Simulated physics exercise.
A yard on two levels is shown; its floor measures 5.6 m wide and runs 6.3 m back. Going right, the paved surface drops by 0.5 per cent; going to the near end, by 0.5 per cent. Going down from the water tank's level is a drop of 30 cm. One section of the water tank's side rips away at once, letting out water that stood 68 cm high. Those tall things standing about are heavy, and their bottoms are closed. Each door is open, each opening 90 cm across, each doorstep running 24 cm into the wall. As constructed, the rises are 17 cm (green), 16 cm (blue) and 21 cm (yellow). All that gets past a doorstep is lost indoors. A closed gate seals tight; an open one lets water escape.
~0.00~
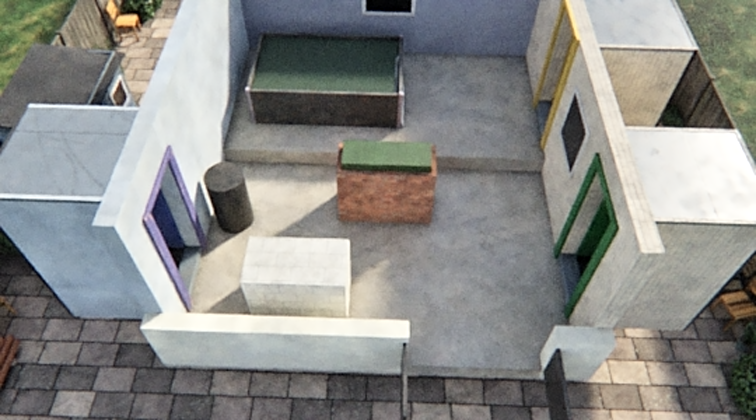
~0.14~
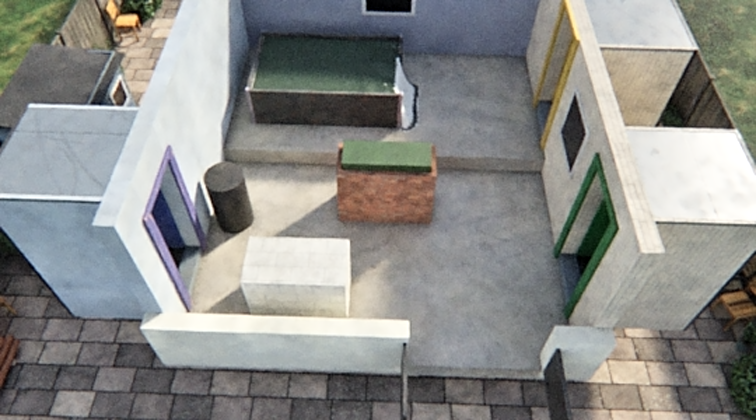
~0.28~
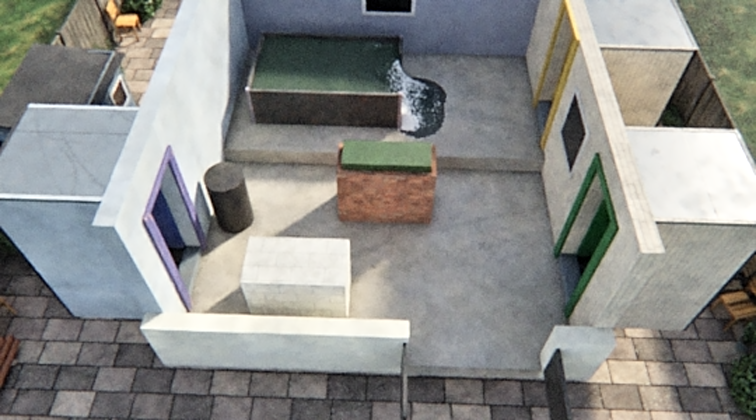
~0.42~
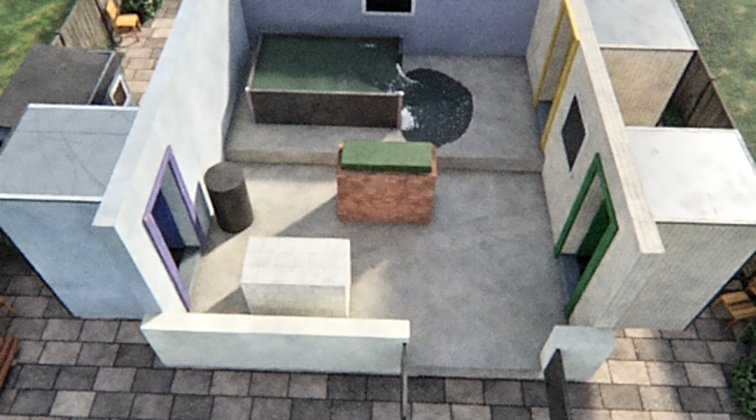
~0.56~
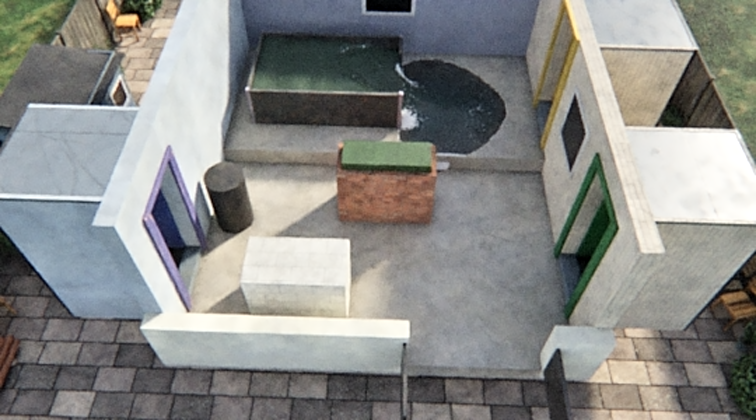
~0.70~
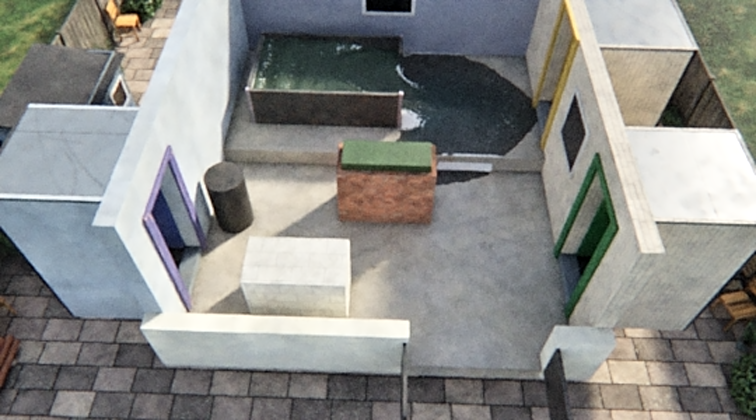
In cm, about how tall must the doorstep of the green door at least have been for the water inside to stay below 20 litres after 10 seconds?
It would have had to be close to 6 cm tall.
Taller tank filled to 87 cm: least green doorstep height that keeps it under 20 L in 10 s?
You'd need a step of close to 8.5 cm.
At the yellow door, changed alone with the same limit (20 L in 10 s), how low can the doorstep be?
Yellow: Roughly 29 cm.
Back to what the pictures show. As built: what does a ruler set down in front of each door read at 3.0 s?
Lab note, cm: Green 11; blue 0; yellow 28.
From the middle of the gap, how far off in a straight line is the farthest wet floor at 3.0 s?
Roughly 5.4 m from the gap.
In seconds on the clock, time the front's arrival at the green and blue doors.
Times: Green 1.8 s, blue 7.5 s.
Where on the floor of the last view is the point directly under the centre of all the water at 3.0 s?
Centre of mass: About (427, 123) px.
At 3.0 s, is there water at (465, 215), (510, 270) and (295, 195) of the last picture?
Well, in sequence they're soaked, soaked and bone-dry.
After 1.4 s water covers 30 % of the floor, deepest (36 cm) near (410, 113); it has not reached the green door.
After 3.0 s water covers 45 % of the floor, deepest (34 cm) near (575, 355); 11 cm at the green door, 0 litres in over its 17 cm doorstep.
After 10.0 s water covers 85 % of the floor, deepest (12 cm) near (562, 354); 7 cm at the green door, 0 litres in over its 17 cm doorstep.
At the green door as built, the water arrived by 1.9 s and peaked near 12 cm at 2.6 s.
With a doorstep of 5 cm, 36 litres would have come in within the 10 s; with 7 cm, 13 litres. So under 20 litres takes about 6 cm.
